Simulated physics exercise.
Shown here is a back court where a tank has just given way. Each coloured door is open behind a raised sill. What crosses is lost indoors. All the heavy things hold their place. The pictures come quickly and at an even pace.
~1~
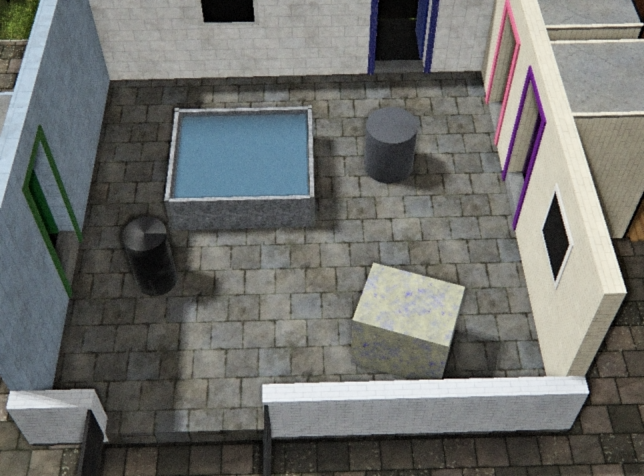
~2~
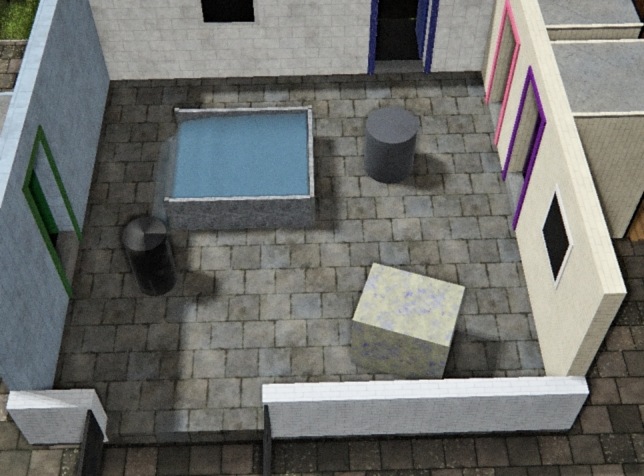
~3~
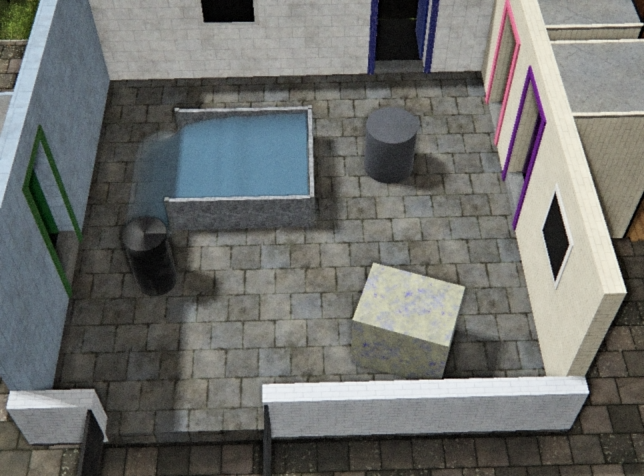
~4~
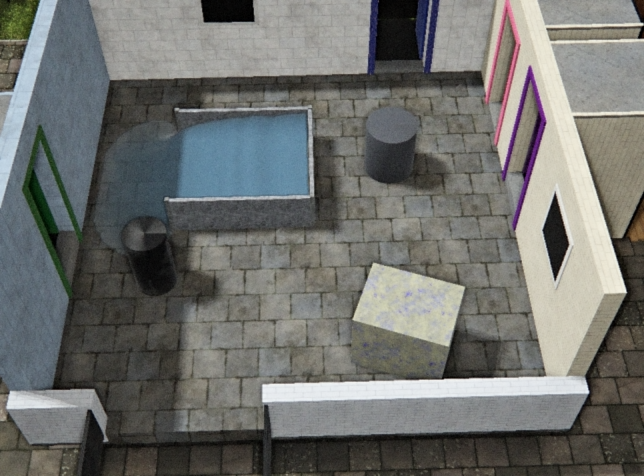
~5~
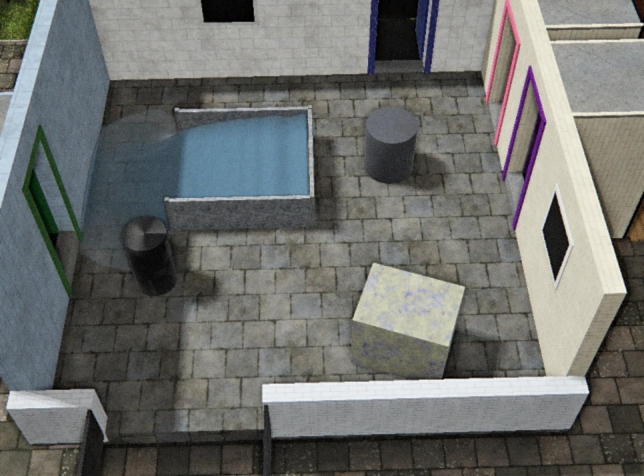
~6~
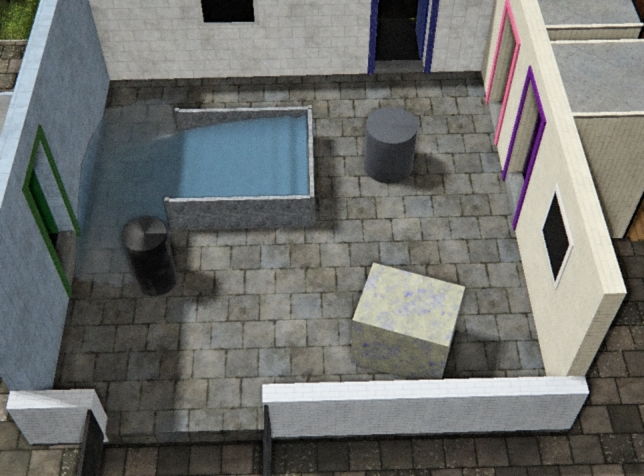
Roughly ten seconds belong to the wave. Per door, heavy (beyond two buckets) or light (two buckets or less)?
Blue door - light; pink door - heavy; green door - light; purple door - light.
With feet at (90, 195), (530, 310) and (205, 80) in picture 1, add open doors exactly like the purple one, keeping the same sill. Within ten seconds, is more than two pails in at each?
Taking the new doors in the order given: The first tops it, the second comes up short, the third comes up short.
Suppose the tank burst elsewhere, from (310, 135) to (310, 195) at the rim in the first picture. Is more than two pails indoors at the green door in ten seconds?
In that case, green stays within limits.
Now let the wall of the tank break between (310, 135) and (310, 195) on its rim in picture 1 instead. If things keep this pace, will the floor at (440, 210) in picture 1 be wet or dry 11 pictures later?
By then I'd expect it to be drenched.
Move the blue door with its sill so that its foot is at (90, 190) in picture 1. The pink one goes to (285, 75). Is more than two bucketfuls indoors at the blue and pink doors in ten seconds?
Looking at it, I'd say the blue one breaks the limit and the pink one is safe.
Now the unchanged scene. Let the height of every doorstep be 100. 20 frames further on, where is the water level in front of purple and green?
About 0 %, then 40 %.
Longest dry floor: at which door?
It's the purple door.
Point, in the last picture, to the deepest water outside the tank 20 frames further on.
My finger goes to (50, 406).
A moment on, water covers 15 % of the floor; the blue door not reached, the pink door not reached, the green door wet at the sill, nothing in, the purple door not reached.
Next, water covers 25 % of the floor; the blue door not reached, the pink door not reached, the green door wet at the sill, nothing in, the purple door not reached.
Then, water covers 45 % of the floor; the blue door wet at the sill, nothing in, the pink door not reached, the green door wet at the sill, nothing in, the purple door not reached.
Later, water covers 70 % of the floor; the blue door wet at the sill, nothing in, the pink door over two buckets in, the green door wet at the sill, nothing in, the purple door wet at the sill, nothing in.
In the end, water covers 95 % of the floor; the blue door wet at the sill, nothing in, the pink door over two buckets in, the green door wet at the sill, nothing in, the purple door wet at the sill, nothing in.
